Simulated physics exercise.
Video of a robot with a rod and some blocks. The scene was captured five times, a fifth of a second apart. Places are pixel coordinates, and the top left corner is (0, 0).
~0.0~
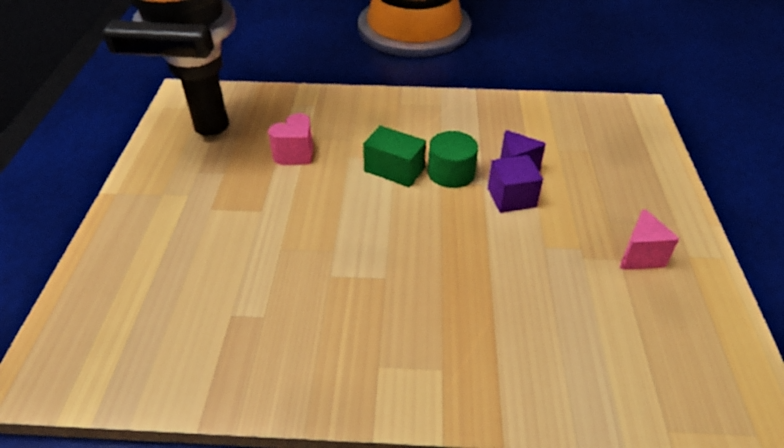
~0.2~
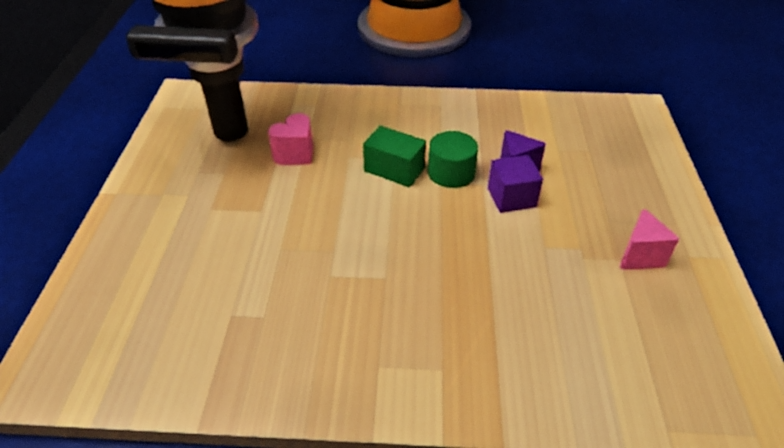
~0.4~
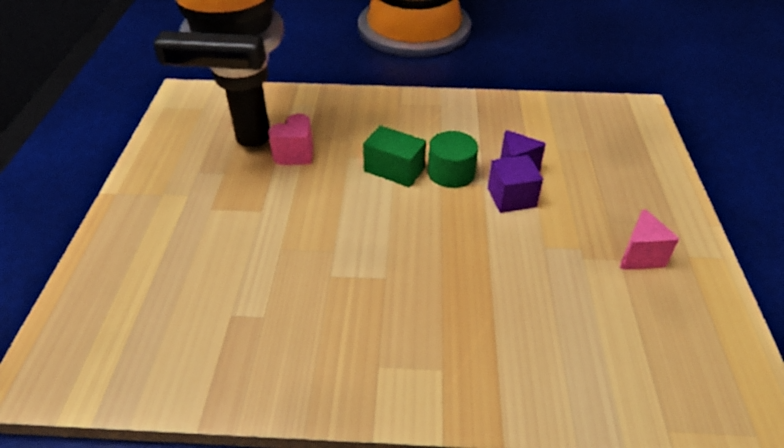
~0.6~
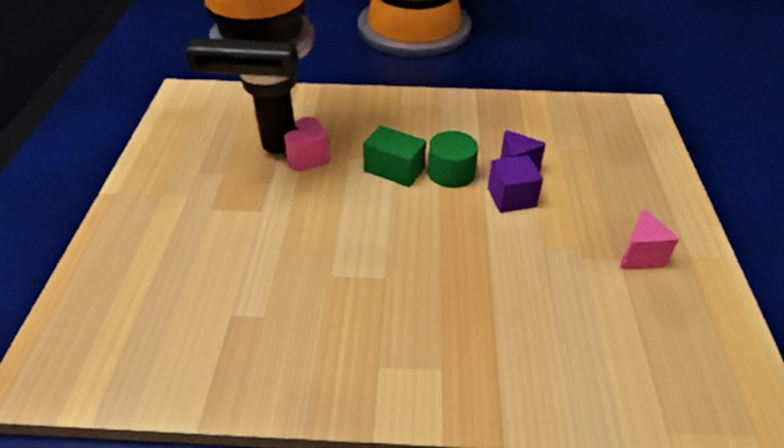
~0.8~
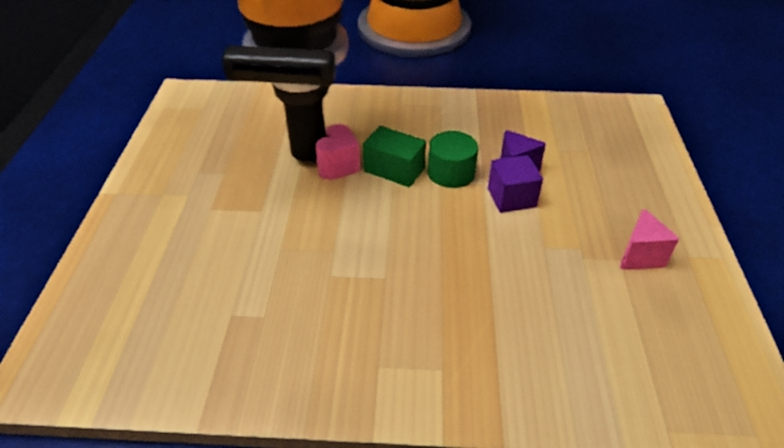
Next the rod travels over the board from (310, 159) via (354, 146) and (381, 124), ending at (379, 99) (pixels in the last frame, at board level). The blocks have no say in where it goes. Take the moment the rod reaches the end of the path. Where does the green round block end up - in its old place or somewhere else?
The block stays on its spot.
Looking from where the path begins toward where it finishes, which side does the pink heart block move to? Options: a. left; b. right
That would be b.
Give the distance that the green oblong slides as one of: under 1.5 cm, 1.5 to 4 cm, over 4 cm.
The answer will be the short band, under 1.5 cm.
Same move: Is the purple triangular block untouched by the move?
The answer is yes.
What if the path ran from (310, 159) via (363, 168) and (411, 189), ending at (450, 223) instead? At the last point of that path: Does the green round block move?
Yes, that is what happens.
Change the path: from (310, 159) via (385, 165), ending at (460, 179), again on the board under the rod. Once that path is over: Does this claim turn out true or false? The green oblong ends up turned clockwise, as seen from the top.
That statement is not accurate.
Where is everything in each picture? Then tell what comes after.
Tip of the rod at (212, 126), middles of tops, pink heart block at (292, 127), green oblong at (395, 142), green round block at (454, 145), purple triangular block at (521, 142), in the first frame.
Rod at (231, 131), nothing pushed, in the second frame.
Rod at (254, 136), nothing pushed, in the third frame.
Rod at (279, 143), pink heart block at (306, 130), in the fourth frame.
Rod at (309, 151), pink heart block at (337, 138), green oblong at (395, 142), green round block at (454, 145), purple triangular block at (521, 142), in the fifth frame.
The first path, step by step. One third of the way, rod at (354, 137); pink heart block at (355, 140), turned 50° clockwise; green oblong at (401, 144), turned 15° anticlockwise.
Two thirds of the way, rod at (381, 116); pink heart block at (355, 139), turned 50° clockwise; green oblong at (401, 144), turned 15° anticlockwise.
At the end, rod at (379, 91); pink heart block at (355, 139), turned 50° clockwise; green oblong at (401, 144), turned 15° anticlockwise; green round block unmoved; purple triangular block unmoved.
